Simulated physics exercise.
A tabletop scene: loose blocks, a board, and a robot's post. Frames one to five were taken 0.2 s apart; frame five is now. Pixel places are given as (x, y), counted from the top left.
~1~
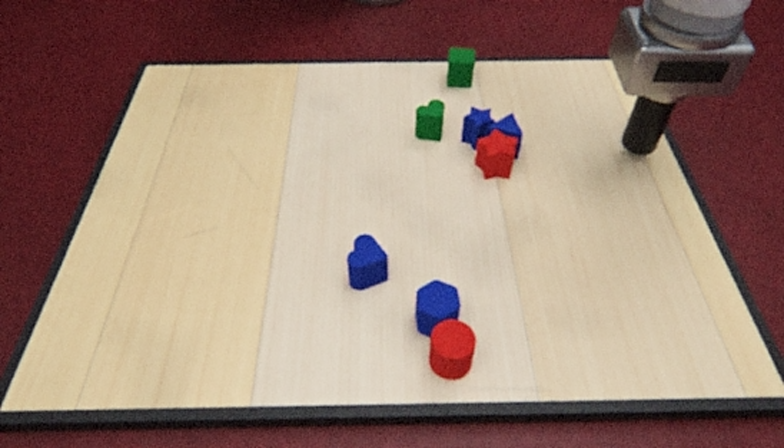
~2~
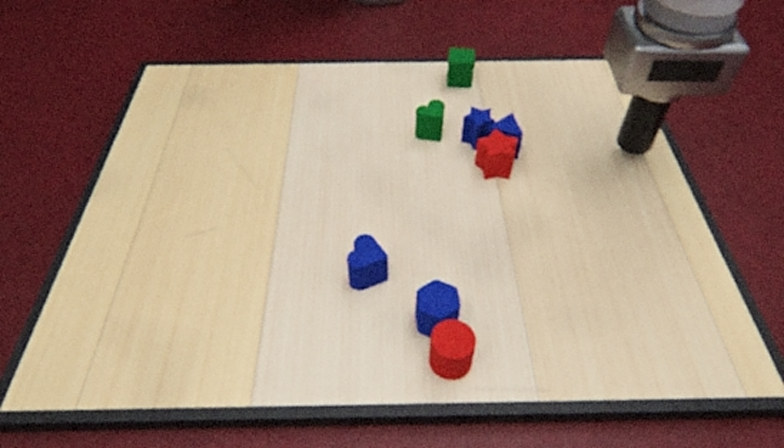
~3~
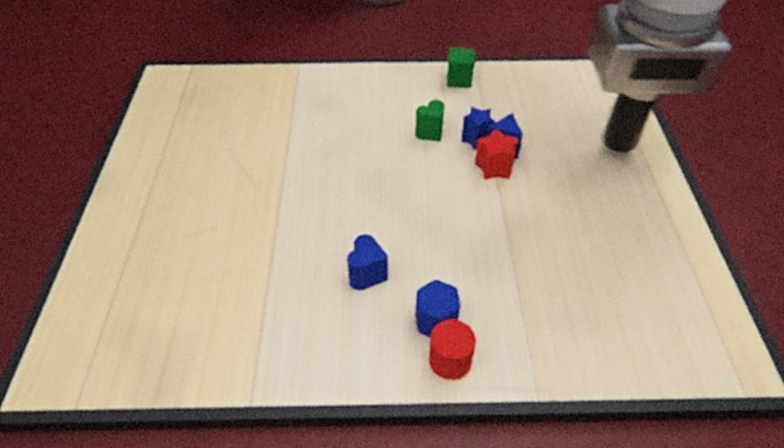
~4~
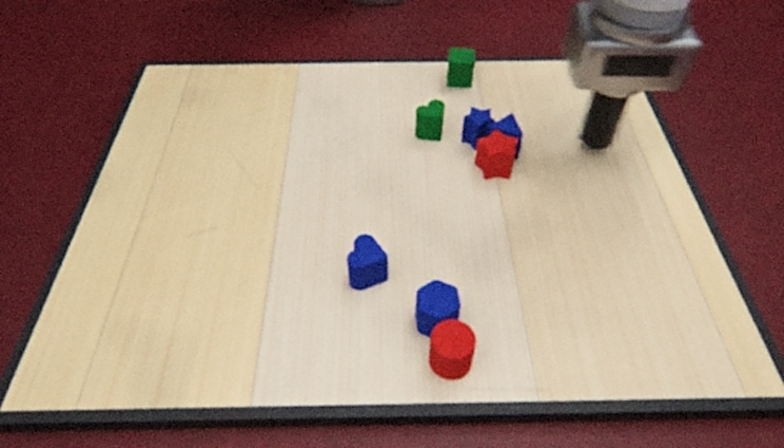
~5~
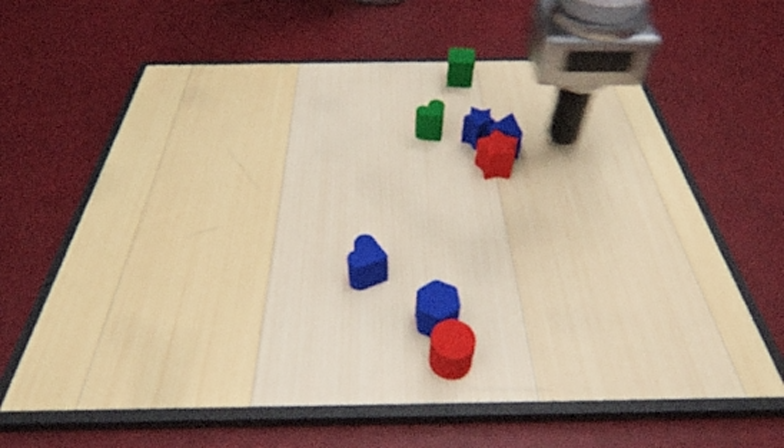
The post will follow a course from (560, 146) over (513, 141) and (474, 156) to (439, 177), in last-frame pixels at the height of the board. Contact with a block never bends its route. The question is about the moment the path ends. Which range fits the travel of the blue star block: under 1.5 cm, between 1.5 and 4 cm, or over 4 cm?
The answer will be the middling band, 1.5 to 4 cm.
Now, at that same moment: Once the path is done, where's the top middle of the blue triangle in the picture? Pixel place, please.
Answer: (413, 160).
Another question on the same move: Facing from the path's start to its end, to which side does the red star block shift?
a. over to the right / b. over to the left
I'll go with b - over to the left.
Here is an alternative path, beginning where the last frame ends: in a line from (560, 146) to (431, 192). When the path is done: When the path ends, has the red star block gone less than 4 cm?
The answer is no.
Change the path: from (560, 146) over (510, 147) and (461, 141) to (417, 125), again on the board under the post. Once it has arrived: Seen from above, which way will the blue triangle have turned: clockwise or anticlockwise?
The block turns counter-clockwise.
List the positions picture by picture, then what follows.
In the first picture, post's lower end (639, 144); green heart (432, 108); blue star block (480, 115); red star block (499, 143); blue triangle (508, 124).
In the second picture, post (634, 143); blocks still.
In the third picture, post (619, 141); blocks still.
In the fourth picture, post (596, 138); blocks still.
In the fifth picture, post (563, 134); green heart (432, 108); blue star block (480, 115); red star block (499, 143); blue triangle (508, 124).
What follows on the original path. One third of the way, post (514, 130); blue star block (472, 113); red star block (497, 145), turned 20° anticlockwise; blue triangle (493, 126), turned 15° anticlockwise.
Two thirds of the way, post (475, 145); green heart (427, 107), turned 15° clockwise; blue star block (453, 114), turned 90° clockwise; red star block (489, 157), turned 75° anticlockwise; blue triangle (452, 140), turned 20° anticlockwise.
At the end, post (440, 166); green heart (425, 106), turned 15° clockwise; blue star block (450, 117), turned 120° clockwise; red star block (482, 165), turned 125° anticlockwise; blue triangle (413, 160).
